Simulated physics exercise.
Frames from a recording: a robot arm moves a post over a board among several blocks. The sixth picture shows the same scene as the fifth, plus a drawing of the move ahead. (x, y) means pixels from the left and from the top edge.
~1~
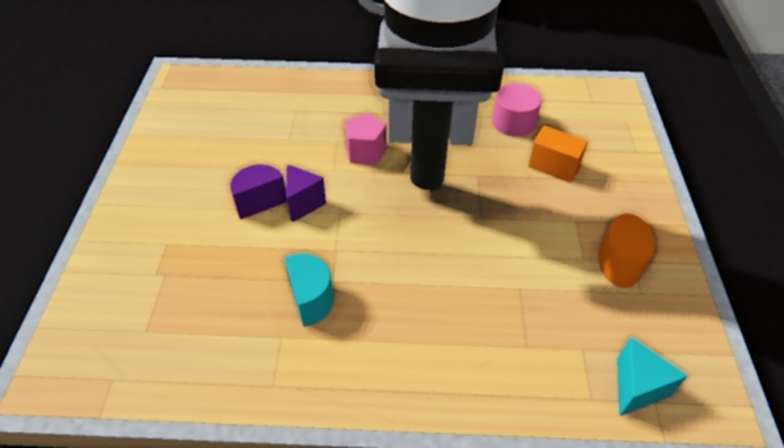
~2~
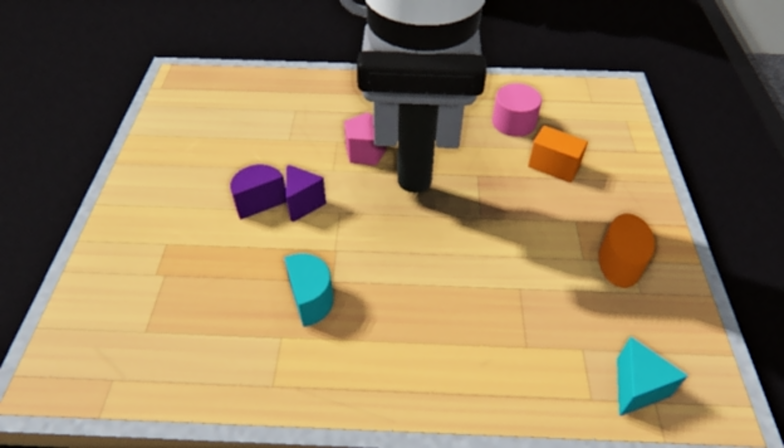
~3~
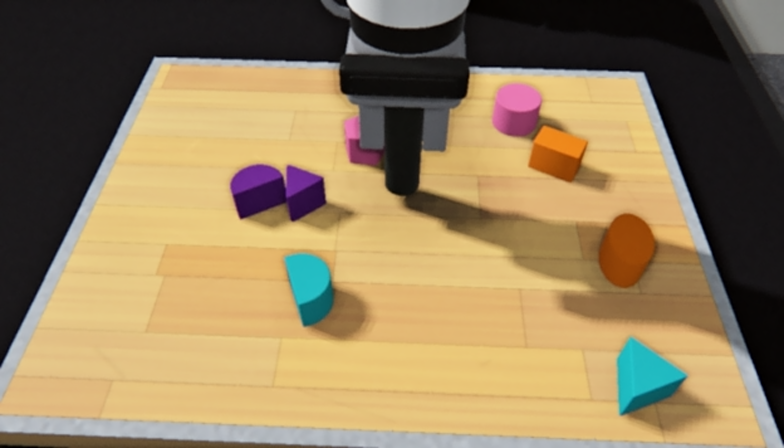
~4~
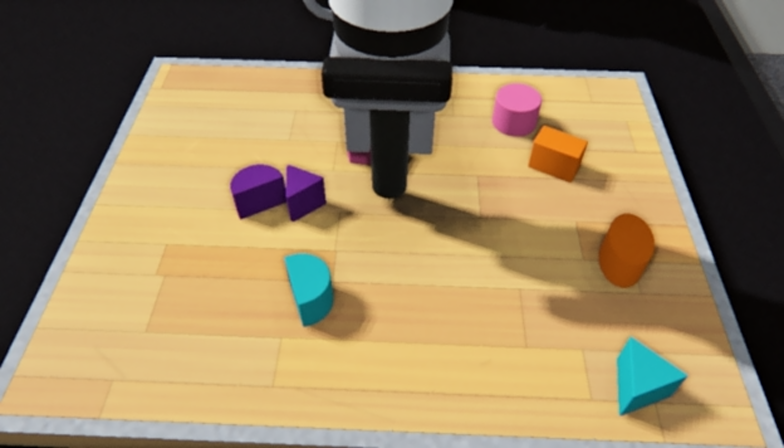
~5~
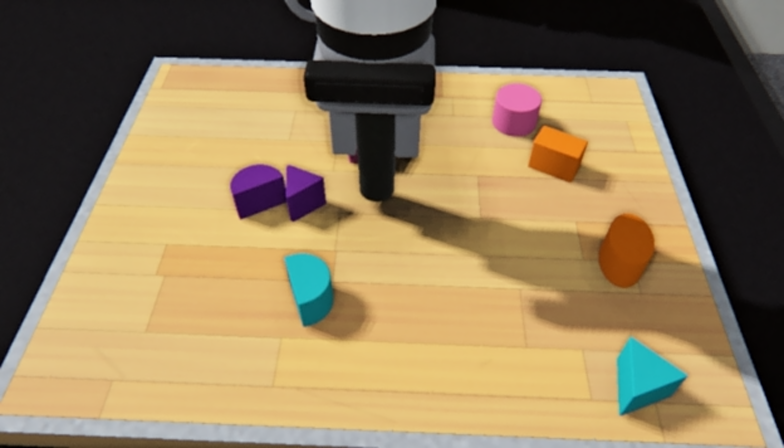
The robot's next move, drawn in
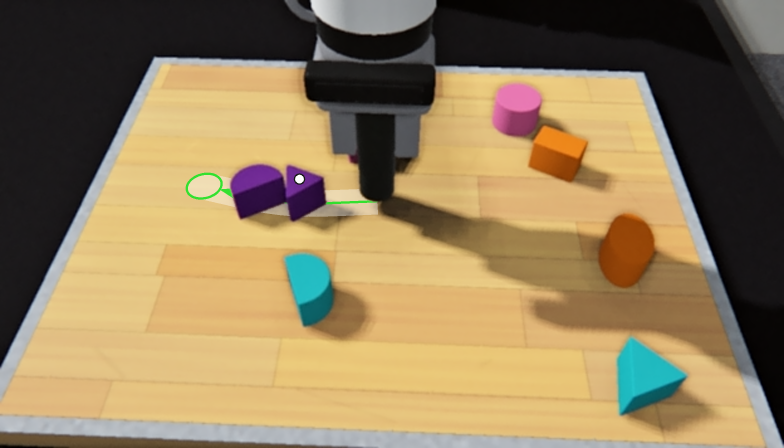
The footage shows a robot arm holding a dark post over a wooden board of pink, purple, orange and teal blocks. The arm moves the post slowly a short way left, gradually hiding a pink block, while the blocks stay still.
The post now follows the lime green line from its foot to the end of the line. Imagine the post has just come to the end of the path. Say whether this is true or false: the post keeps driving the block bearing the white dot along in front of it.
The statement is true.
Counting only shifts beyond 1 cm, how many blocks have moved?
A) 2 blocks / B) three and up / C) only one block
A (2 blocks)
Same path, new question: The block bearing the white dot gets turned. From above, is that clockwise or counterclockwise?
It turns round clockwise.
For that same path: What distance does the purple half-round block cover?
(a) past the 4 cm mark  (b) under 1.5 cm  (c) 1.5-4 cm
Letter a.
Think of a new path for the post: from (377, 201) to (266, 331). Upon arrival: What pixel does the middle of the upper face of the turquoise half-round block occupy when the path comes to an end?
It is at (283, 340).
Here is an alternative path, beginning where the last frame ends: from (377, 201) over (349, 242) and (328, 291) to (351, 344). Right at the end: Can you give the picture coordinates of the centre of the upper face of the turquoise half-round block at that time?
The middle of its top is at (290, 323).
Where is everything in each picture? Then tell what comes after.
In the first picture, lower end of the post (427, 178), tops of blocks, purple half-round block (254, 177), purple three-sided block (299, 179), pink pentagonal block (365, 126).
In the second picture, post (415, 181), blocks as before.
In the third picture, post (402, 184), blocks as before.
In the fourth picture, post (389, 187), blocks as before.
In the fifth picture, post (377, 190), purple half-round block (254, 177), purple three-sided block (299, 179), pink pentagonal block hidden.
The drawn path runs from (377, 201) over (317, 203) and (259, 198) to (204, 186); the dot is on the purple three-sided block.
What follows on the original path. One third of the way, post (316, 192); purple half-round block (230, 176), turned 15° anticlockwise; purple three-sided block (272, 176), turned 15° clockwise.
Two thirds of the way, post (255, 186); purple half-round block (179, 168), turned 35° anticlockwise; purple three-sided block (214, 165), turned 35° clockwise.
At the end, post (200, 174); purple half-round block (122, 162), turned 40° anticlockwise; purple three-sided block (157, 155), turned 25° clockwise; pink pentagonal block not moved.
